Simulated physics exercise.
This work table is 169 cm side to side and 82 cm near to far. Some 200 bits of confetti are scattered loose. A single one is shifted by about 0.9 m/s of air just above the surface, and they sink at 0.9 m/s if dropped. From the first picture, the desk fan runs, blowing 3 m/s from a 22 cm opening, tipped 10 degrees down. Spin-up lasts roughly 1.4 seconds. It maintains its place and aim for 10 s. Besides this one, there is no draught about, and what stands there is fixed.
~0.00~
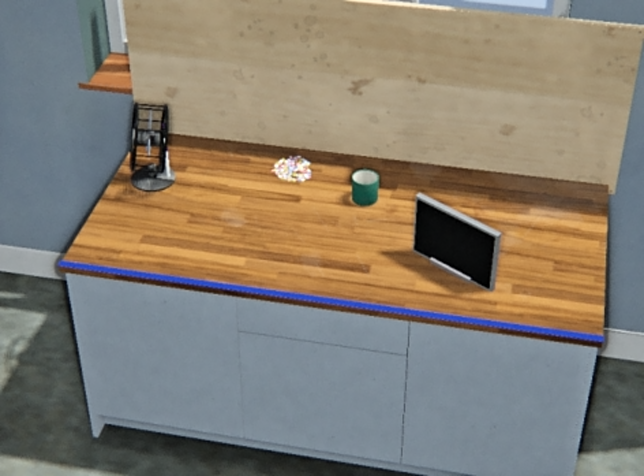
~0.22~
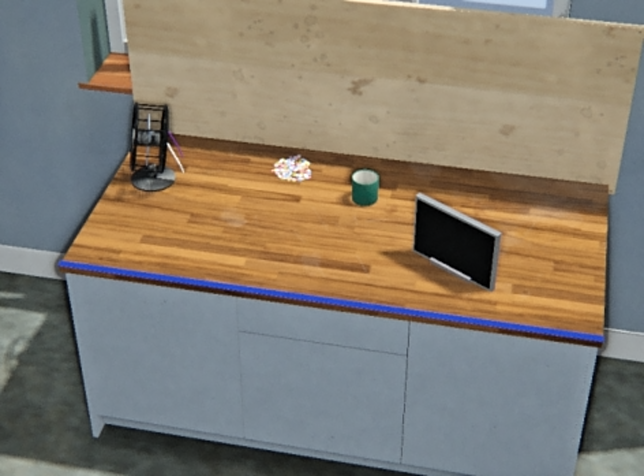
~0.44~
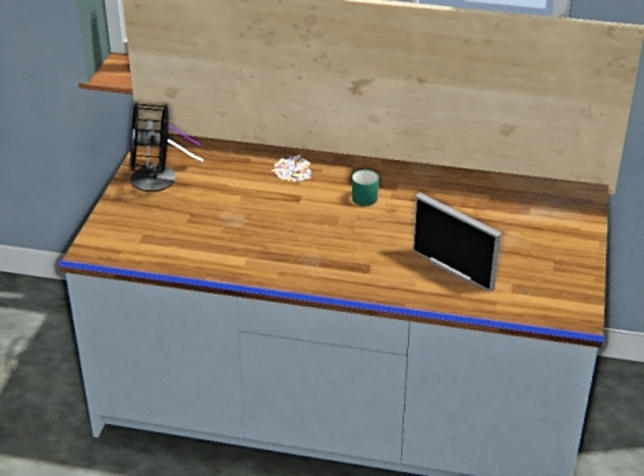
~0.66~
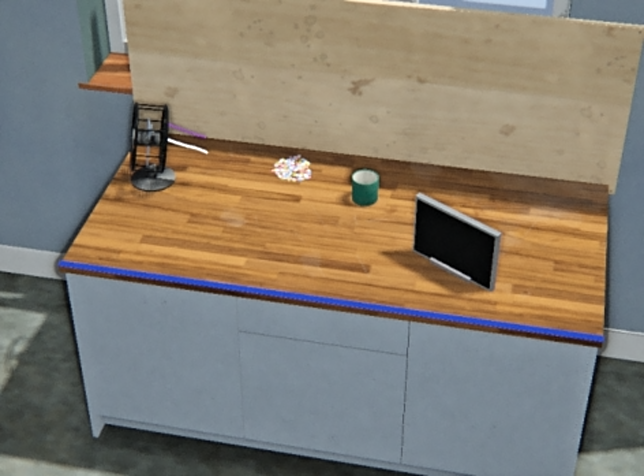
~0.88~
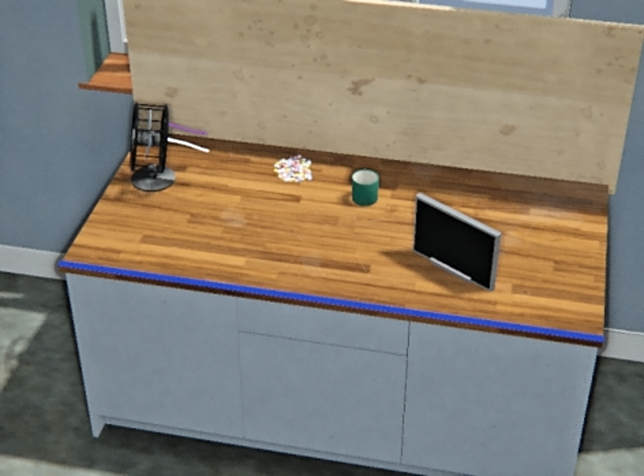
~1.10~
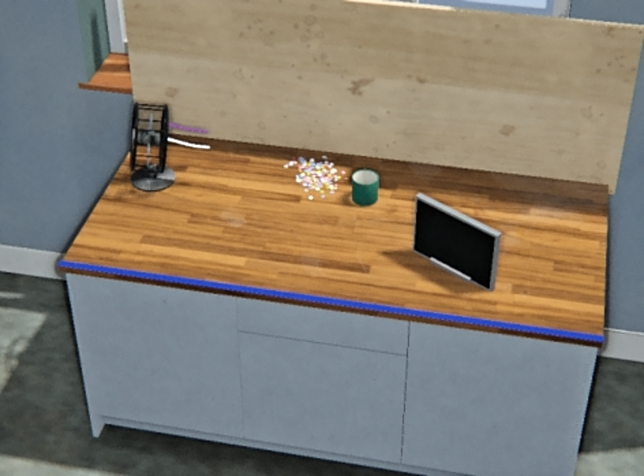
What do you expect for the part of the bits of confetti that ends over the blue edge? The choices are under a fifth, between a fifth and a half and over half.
I expect the share ending over that edge to be below one fifth of them.
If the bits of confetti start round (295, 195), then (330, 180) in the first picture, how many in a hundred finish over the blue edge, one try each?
0 and 0 in a hundred, respectively.
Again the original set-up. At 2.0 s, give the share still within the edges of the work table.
Reading: About 90 %.
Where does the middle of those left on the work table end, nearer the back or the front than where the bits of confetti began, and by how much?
I'd say toward the front edge, by something like 25 centimetres.
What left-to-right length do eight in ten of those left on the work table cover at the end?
I'd say close to 50 cm.
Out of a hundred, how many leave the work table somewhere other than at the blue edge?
About 40 per cent of them.
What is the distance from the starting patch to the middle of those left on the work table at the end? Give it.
Close to 90 cm.
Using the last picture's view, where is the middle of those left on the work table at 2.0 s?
Somewhere about (488, 231), I'd say.
After 2.0 s, 0 % are over the blue edge; the middle of those still in play is near (488, 231); 2 % have settled or left.
After 3.2 s, 0 % are over the blue edge; the middle of those still in play is near (535, 241); 33 % have settled or left.
After 5.5 s, 0 % are over the blue edge; the middle of those still in play is near (536, 243); 46 % have settled or left.
After 10.0 s, at the end, 0 % are over the blue edge; the middle of those still in play is near (540, 244).
